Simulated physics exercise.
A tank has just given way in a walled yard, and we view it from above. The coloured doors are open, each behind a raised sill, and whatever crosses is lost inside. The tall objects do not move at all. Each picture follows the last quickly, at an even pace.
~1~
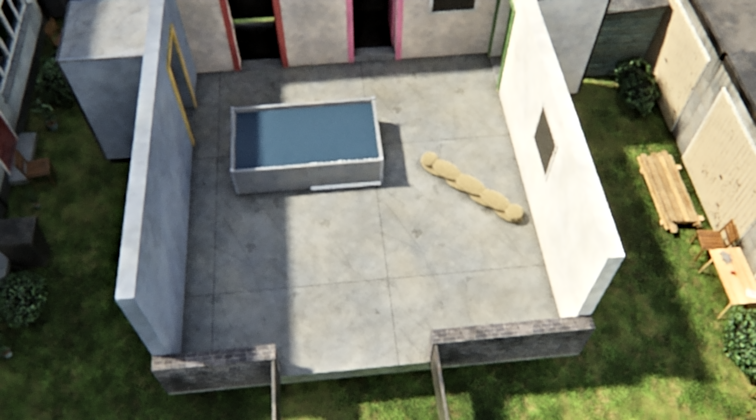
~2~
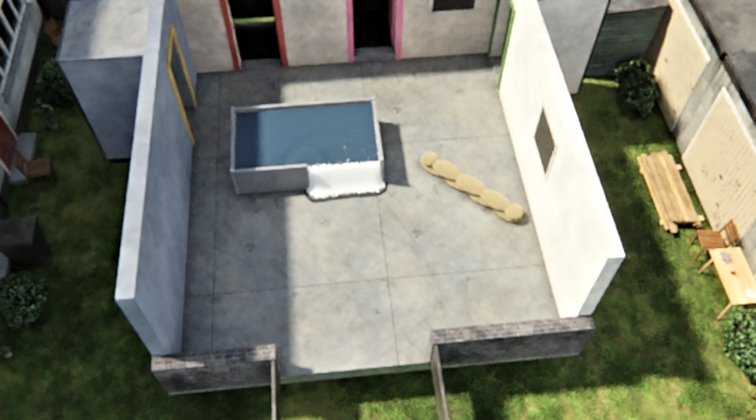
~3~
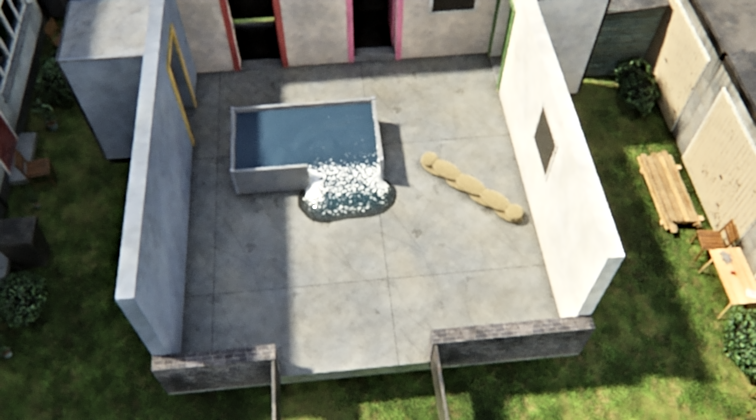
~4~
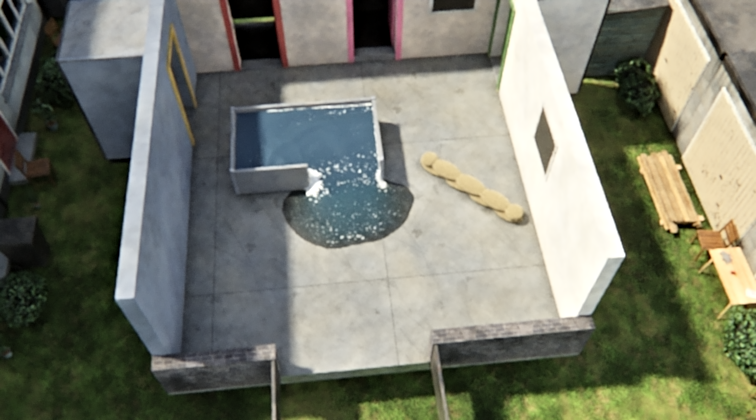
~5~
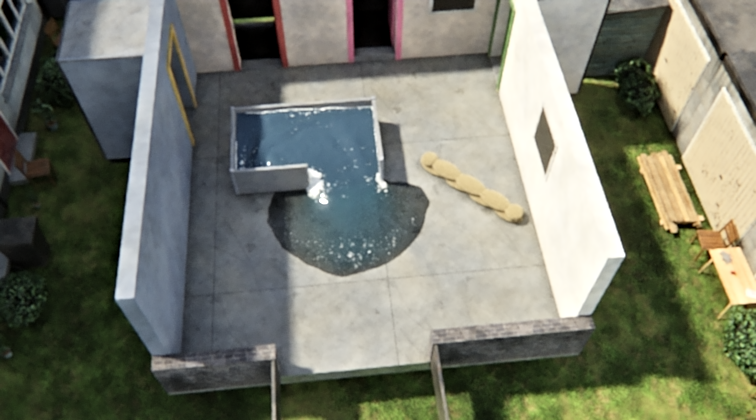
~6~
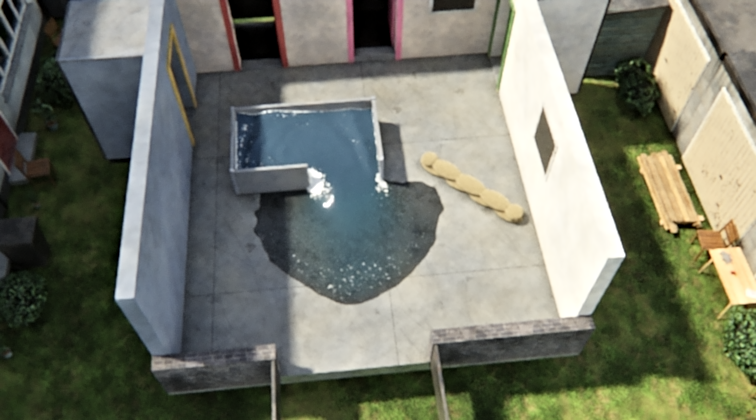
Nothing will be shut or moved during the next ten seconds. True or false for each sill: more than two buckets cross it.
Yellow door - false; pink door - false; red door - false; green door - false.
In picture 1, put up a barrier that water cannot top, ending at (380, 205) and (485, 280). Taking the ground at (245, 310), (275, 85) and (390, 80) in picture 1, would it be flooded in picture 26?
Taking the points in turn, they are inundated, high and dry and high and dry.
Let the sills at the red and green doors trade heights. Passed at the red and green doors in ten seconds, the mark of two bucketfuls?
The red door falls short, the green door falls short.
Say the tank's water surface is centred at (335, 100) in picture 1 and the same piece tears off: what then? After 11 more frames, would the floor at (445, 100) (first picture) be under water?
Untouched.
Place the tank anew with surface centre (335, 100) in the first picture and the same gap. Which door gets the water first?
That would be the green-painted one.
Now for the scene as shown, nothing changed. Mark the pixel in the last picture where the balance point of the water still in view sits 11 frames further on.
Around pixel (344, 204) of the last picture.
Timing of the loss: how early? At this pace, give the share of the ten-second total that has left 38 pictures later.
I get 75 percent.
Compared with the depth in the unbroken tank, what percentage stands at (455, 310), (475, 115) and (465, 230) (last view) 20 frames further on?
Approx. values, in order: 8 %, 0 %, 2 %.
A moment on, water covers 30 % of the floor; the yellow door not reached, the pink door not reached, the red door not reached, the green door not reached.
Next, water covers 40 % of the floor; the yellow door not reached, the pink door not reached, the red door not reached, the green door not reached.
Then, water covers 45 % of the floor; the yellow door not reached, the pink door not reached, the red door not reached, the green door not reached.
Later, water covers 55 % of the floor; the yellow door not reached, the pink door not reached, the red door not reached, the green door not reached.
In the end, water covers 75 % of the floor; the yellow door wet at the sill, nothing in, the pink door wet at the sill, nothing in, the red door not reached, the green door not reached.
